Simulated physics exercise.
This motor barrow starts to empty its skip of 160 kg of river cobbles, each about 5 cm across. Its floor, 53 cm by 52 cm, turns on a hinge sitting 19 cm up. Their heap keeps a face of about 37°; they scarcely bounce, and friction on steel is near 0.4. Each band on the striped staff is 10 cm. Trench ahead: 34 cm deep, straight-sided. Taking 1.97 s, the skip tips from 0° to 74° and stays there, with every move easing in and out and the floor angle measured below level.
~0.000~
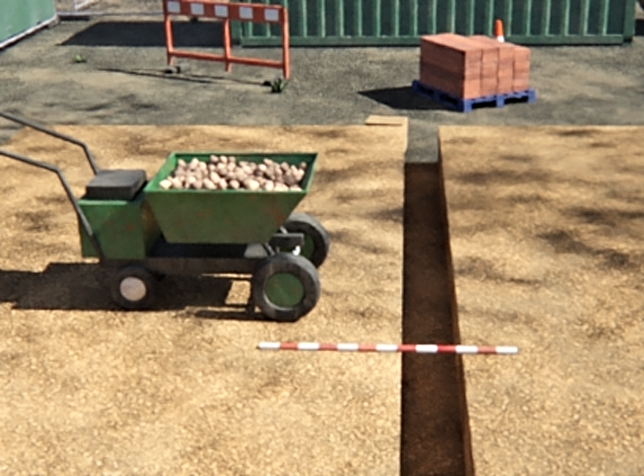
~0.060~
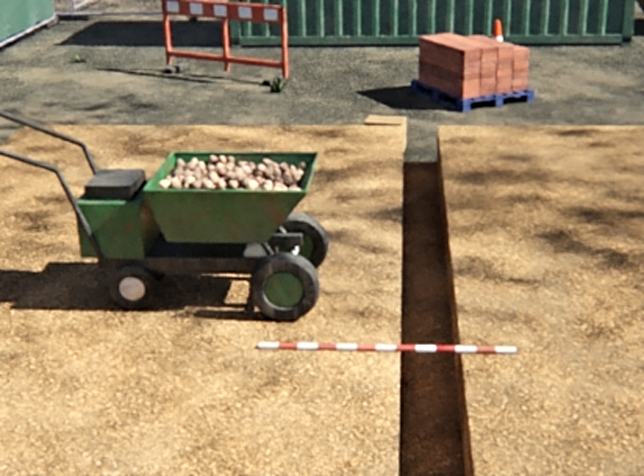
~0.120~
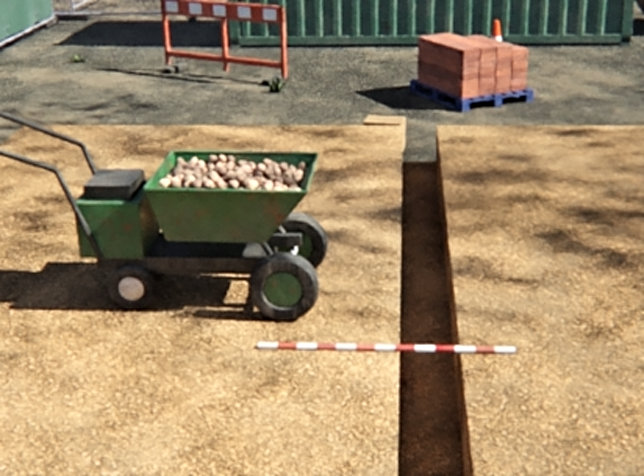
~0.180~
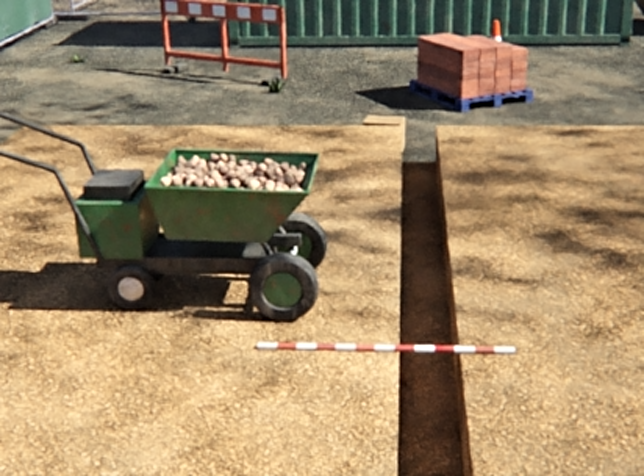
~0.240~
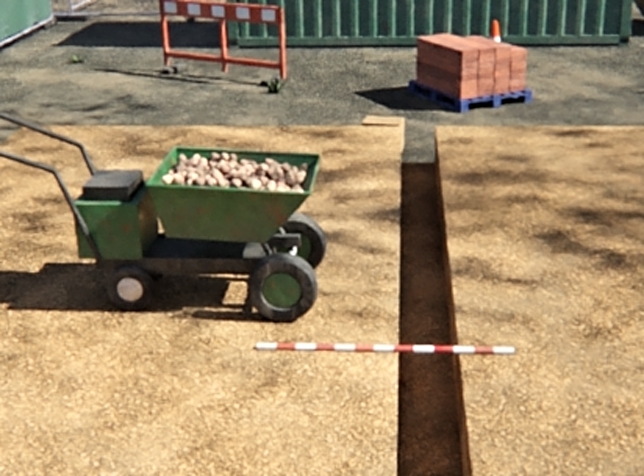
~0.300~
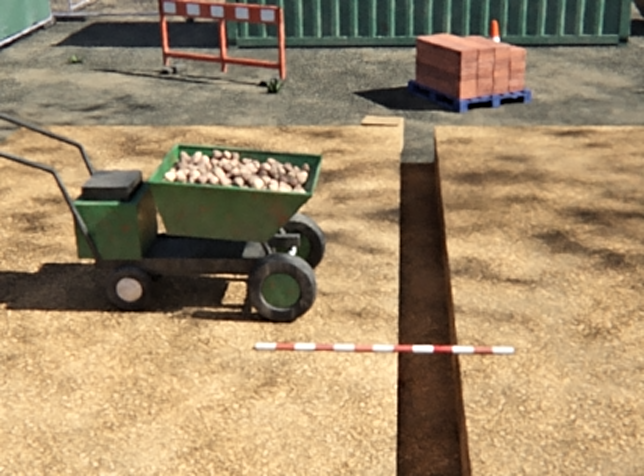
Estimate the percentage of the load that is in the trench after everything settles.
Roughly 95 per cent of the load.
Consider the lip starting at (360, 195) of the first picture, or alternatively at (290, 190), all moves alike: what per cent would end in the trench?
Near 35 then near 95 percent.
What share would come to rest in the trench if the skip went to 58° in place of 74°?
Expect roughly 60 per cent.
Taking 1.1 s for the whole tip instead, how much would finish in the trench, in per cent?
With that timing, about 85 per cent.
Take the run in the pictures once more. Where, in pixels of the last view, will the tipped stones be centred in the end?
Resting centre: About (427, 330).
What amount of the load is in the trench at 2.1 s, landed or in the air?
60 per cent or so by then.
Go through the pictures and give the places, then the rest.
Lip at (307, 192), floor tilted 0°, highest stones at (228, 167), in the first frame.
Lip at (307, 192), floor tilted 0°, highest stones at (227, 167); the stones move at 0.1 m/s on average, in the second frame.
Lip at (307, 192), floor tilted 1°, highest stones at (228, 166); the stones move at 0.1 m/s on average, in the third frame.
Lip at (308, 193), floor tilted 2°, highest stones at (227, 165); the stones move at 0.2 m/s on average, in the fourth frame.
The skip is at 3°, its lip at (310, 194); the top of the load is at (224, 164); the stones move at 0.2 m/s on average, in the fifth frame.
Lip at (312, 195), floor tilted 5°, highest stones at (220, 162); the stones move at 0.3 m/s on average, in the sixth frame.
After 1.5 s the floor is at 63°; 96 % in the skip, 1 % short of the trench, 2 % in the trench; the foremost stones are at (412, 262).
After 2.1 s the floor is at 74°; 36 % in the skip, 1 % short of the trench, 60 % in the trench, 3 % past the trench; the foremost stones are at (514, 310).
After 2.4 s the floor is at 74°; 14 % in the skip, 81 % in the trench, 5 % past the trench; the foremost stones are at (561, 320).
After 4.4 s the floor is at 74°; 0 % in the skip, 95 % in the trench, 5 % past the trench; the foremost stones are at (577, 313).
